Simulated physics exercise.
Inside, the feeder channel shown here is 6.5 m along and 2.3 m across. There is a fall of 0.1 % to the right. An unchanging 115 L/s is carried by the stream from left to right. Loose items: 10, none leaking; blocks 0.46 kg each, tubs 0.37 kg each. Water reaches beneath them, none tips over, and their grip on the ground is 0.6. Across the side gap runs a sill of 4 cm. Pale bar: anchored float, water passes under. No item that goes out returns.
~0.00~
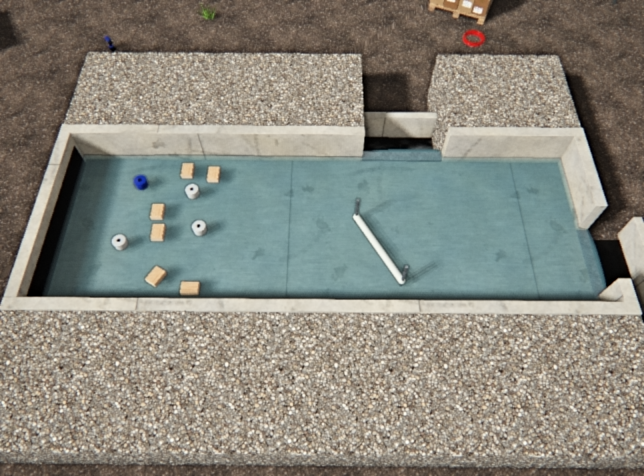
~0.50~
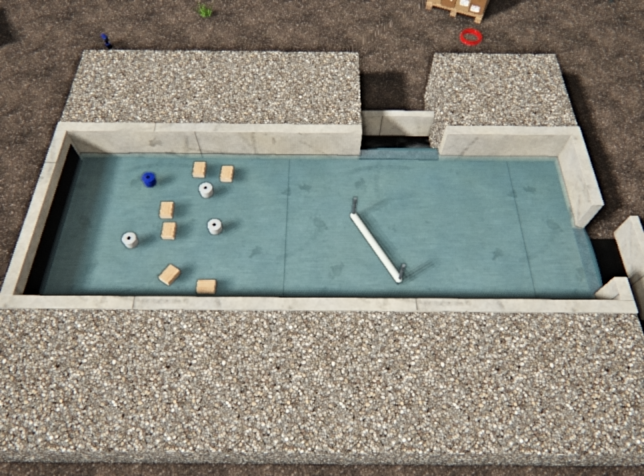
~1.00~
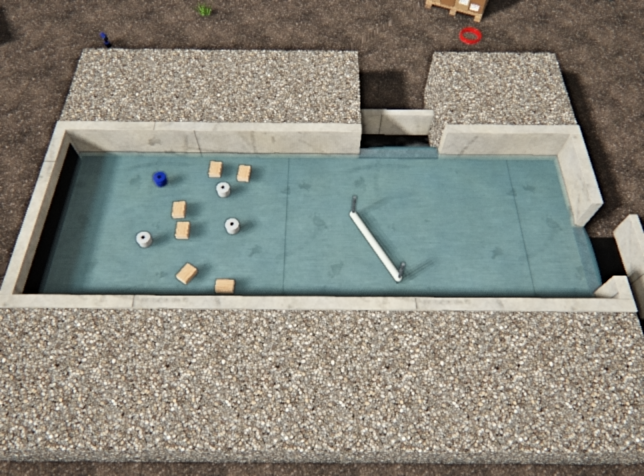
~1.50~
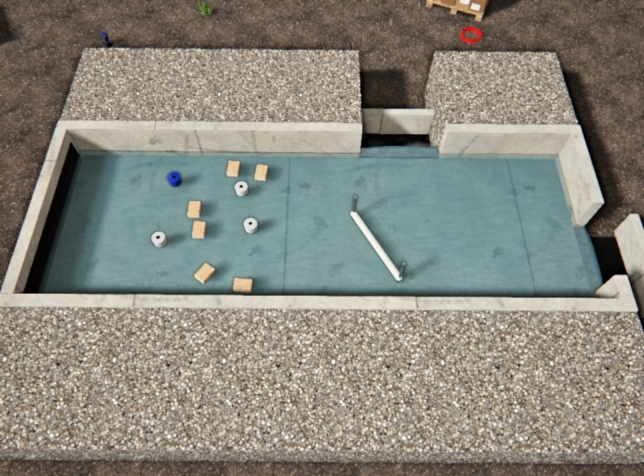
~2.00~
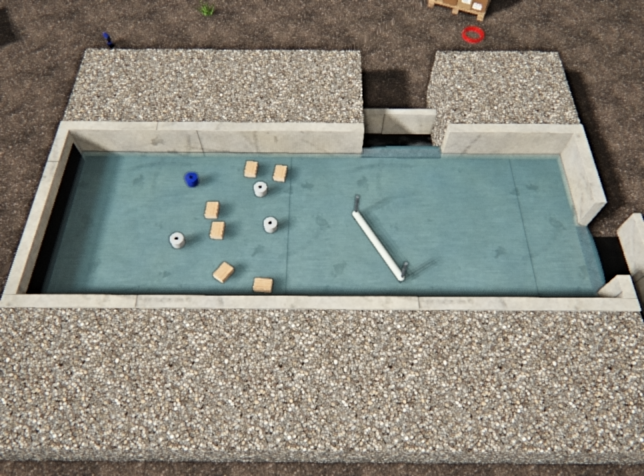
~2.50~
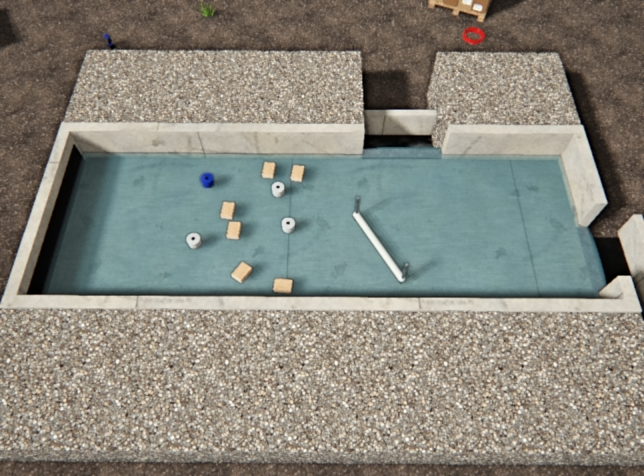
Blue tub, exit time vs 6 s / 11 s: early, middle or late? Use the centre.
It will be washed out once the earlier limit passes, yet by the later one.
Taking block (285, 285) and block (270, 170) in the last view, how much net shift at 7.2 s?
So the first one has shifted 250 cm and the other is washed out.
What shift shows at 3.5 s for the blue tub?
Shift by then: About 140 cm.
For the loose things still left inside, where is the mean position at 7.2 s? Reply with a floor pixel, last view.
I'd put it close to (385, 230) in the last view.
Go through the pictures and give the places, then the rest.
The blue tub at (140, 180) floats; about 1790 L in view; 0 of 10 have shifted, in the first frame.
The blue tub at (148, 177) floats, 15 cm from its start; about 1800 L in view; 10 of 10 have shifted, in the second frame.
The blue tub at (159, 177), afloat, 31 cm from its start; about 1800 L in view; 10 of 10 have shifted, in the third frame.
The blue tub at (174, 177) floats, 48 cm from its start; about 1810 L in view; 10 of 10 have shifted, in the fourth frame.
The blue tub at (191, 177), afloat, 68 cm from its start; 11 cm deep round most things; 10 of 10 have shifted, in the fifth frame.
The blue tub at (207, 178), afloat, 87 cm from its start; about 1830 L in view; 10 of 10 have shifted, in the sixth frame.
After 3.5 s the blue tub is near (242, 178), 1.3 m from its start, afloat; 0 of 10 are out; 10 afloat.
After 7.2 s the blue tub is near (380, 170), 3.1 m from its start, afloat; 2 of 10 are out; 8 afloat.
After 12.0 s the blue tub has gone out (at 8.9 s); 5 of 10 are out; 5 afloat.
After 16.0 s the blue tub has gone out (at 8.9 s); 6 of 10 are out; 4 afloat.
